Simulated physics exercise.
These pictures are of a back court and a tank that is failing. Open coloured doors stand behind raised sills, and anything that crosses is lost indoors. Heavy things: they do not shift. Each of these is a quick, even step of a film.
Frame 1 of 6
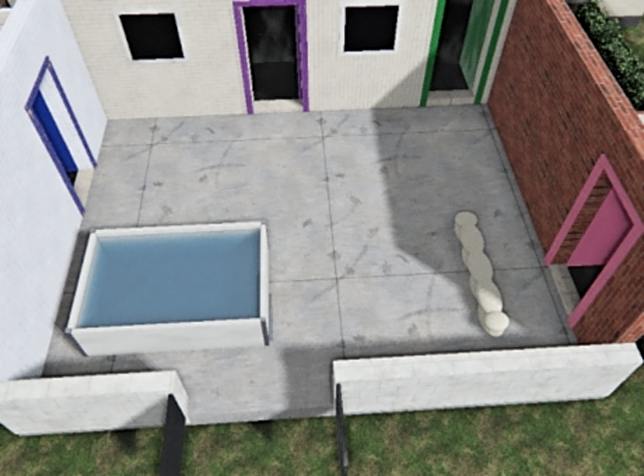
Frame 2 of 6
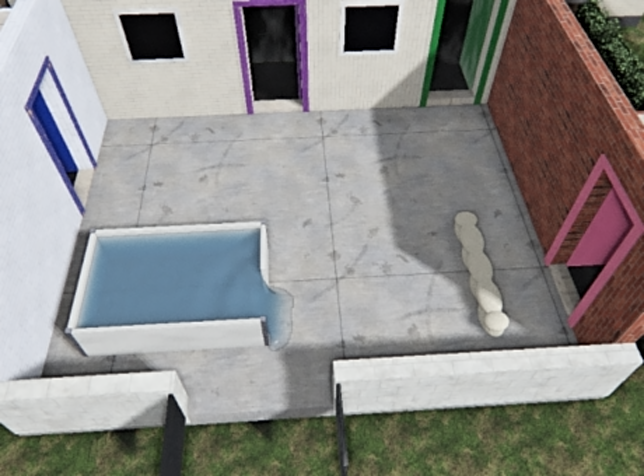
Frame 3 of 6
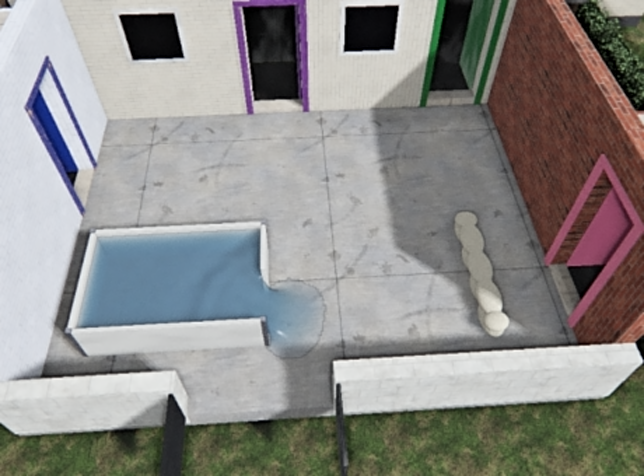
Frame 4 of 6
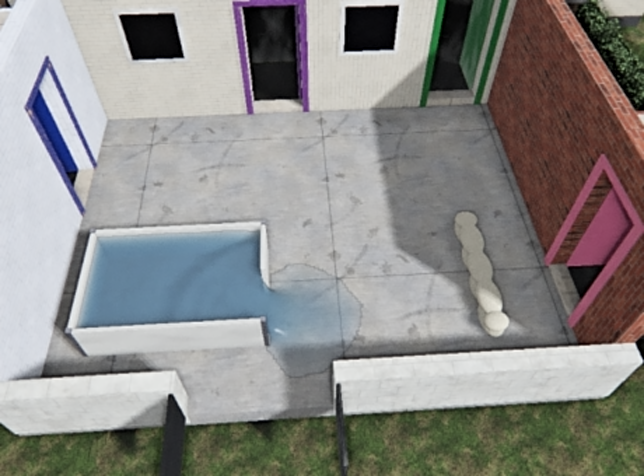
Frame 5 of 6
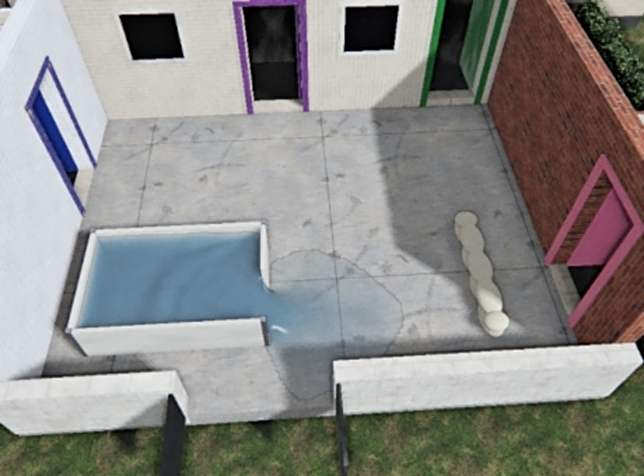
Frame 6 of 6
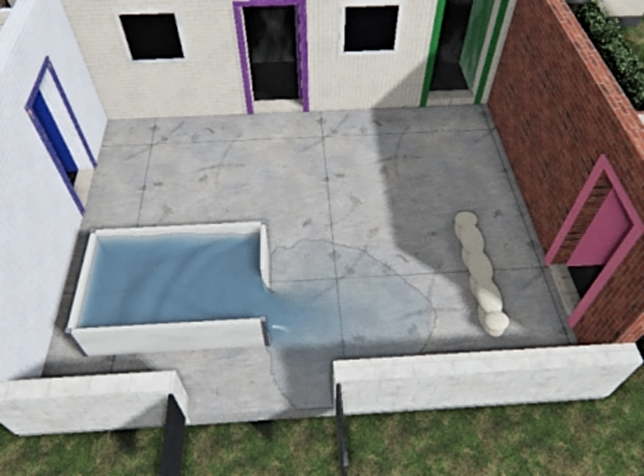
To begin with, a white-walled tank of blue water sits whole and still in a grey paved court with coloured doorways and a row of pale sacks at right. Then water pours out through its right side, and a thin sheet spreads steadily rightward across the paving towards the sacks.
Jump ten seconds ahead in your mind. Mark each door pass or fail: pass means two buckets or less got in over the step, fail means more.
Purple door - pass, pink door - fail, green door - pass, blue door - pass.
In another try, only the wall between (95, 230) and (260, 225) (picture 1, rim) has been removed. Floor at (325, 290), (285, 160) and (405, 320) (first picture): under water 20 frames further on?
Log: Point 1 unreached; point 2 inundated; point 3 unreached.
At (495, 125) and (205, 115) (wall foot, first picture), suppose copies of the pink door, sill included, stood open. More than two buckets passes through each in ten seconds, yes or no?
Door one beats the threshold, door two misses the threshold.
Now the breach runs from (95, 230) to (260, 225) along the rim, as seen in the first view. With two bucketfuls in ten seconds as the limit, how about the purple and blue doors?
Note - purple door: Past the mark, blue door: Past the mark.
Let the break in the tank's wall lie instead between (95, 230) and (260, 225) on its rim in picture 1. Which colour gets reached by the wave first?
The blue one.
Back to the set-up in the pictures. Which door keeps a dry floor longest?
That would be the door marked blue.
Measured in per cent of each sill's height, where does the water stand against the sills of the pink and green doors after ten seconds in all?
Near 130 and 40 in a hundred.
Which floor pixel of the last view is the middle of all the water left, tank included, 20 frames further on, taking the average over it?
Near (295, 292) in the last view.
A moment on, water covers 20 % of the floor; the purple door not reached, the pink door not reached, the green door not reached, the blue door not reached.
Next, water covers 25 % of the floor; the purple door not reached, the pink door wet at the sill, nothing in, the green door not reached, the blue door not reached.
Then, water covers 40 % of the floor; the purple door not reached, the pink door under two buckets in, the green door not reached, the blue door not reached.
Later, water covers 55 % of the floor; the purple door wet at the sill, nothing in, the pink door over two buckets in, the green door wet at the sill, nothing in, the blue door not reached.
In the end, water covers 80 % of the floor; the purple door wet at the sill, nothing in, the pink door over two buckets in, the green door wet at the sill, nothing in, the blue door wet at the sill, nothing in.
